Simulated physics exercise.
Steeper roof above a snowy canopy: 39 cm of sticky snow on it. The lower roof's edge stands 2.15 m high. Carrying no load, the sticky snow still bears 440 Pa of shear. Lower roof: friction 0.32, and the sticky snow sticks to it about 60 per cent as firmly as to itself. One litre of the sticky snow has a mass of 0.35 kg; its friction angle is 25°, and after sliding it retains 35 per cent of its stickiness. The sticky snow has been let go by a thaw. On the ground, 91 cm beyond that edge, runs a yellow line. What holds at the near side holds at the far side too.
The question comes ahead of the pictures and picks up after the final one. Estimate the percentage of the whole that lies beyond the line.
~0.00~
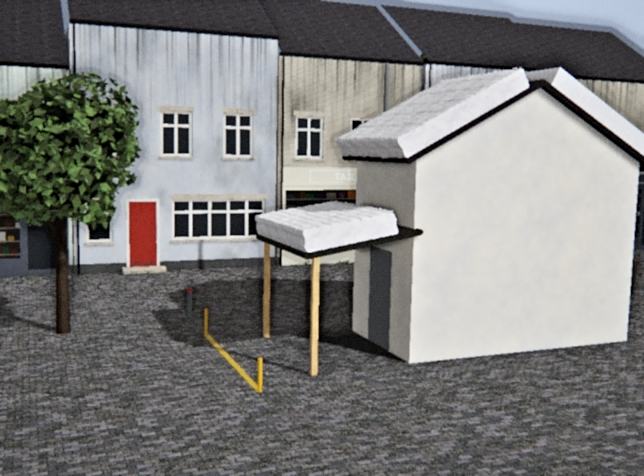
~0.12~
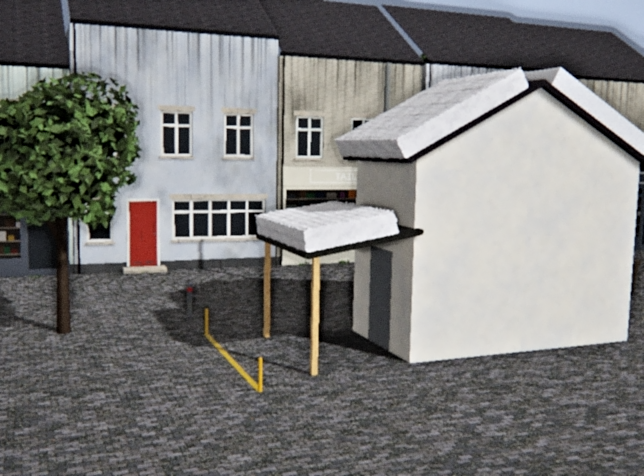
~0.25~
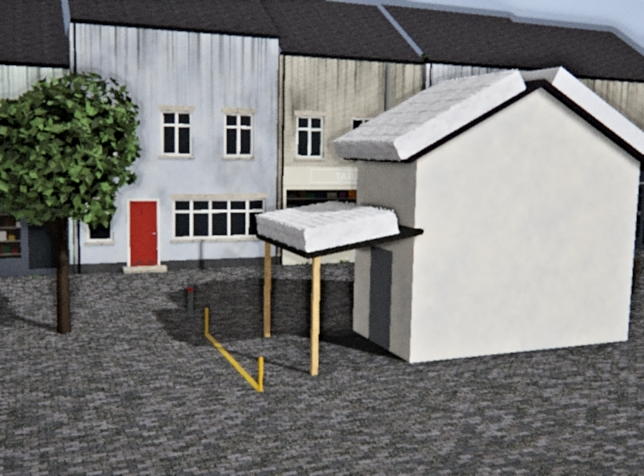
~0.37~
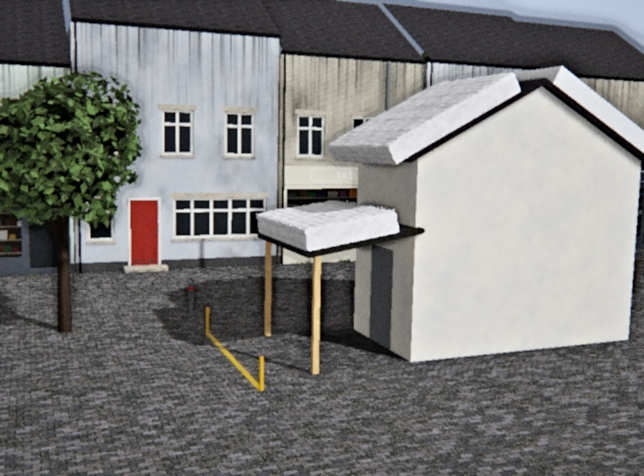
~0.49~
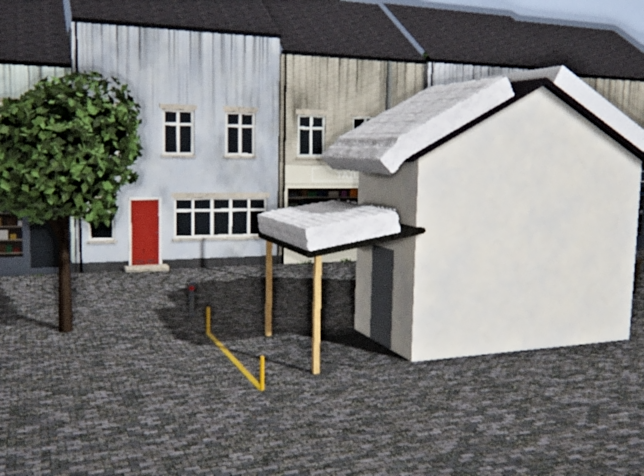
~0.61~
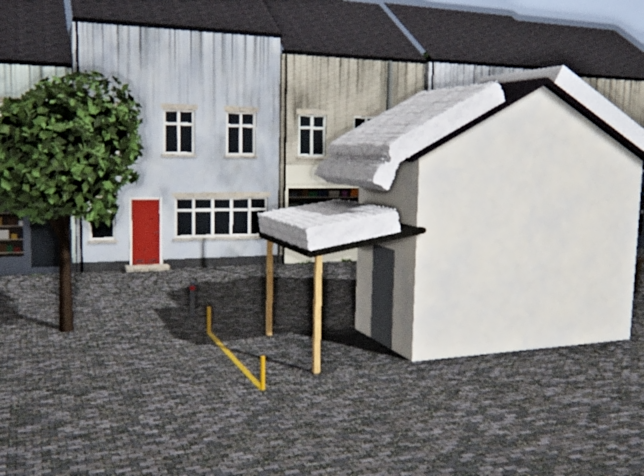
I would say some 58 percent of the snow lies beyond it.
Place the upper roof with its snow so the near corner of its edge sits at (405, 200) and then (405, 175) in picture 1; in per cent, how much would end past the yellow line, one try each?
In that order: 35 %, 50 %.
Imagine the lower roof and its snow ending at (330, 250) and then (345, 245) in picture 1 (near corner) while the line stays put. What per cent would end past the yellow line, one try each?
Try 1: Near 55 %; try 2: Near 45 %.
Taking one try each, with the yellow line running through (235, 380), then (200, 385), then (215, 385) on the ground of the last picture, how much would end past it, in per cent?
Respectively about 55 in a hundred, 40 in a hundred and 45 in a hundred.
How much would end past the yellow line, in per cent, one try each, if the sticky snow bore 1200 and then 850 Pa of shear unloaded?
Going in order, it's 45 % and then 55 %.
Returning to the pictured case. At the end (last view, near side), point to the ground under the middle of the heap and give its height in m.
You'd find it near (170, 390), piled some 0.4 m high.
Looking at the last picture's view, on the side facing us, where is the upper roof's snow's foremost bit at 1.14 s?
Near (314, 219), I'd say.
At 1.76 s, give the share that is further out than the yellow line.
30 percent.
After 1.14 s, none is below the lower edge and 0 % is past the line.
After 1.76 s, 33 % is below the lower edge and 28 % is past the line.
After 2.38 s, 65 % is below the lower edge and 58 % is past the line.
After 3.00 s, 65 % is below the lower edge and 58 % is past the line.
After 3.30 s, 65 % is below the lower edge and 58 % is past the line.
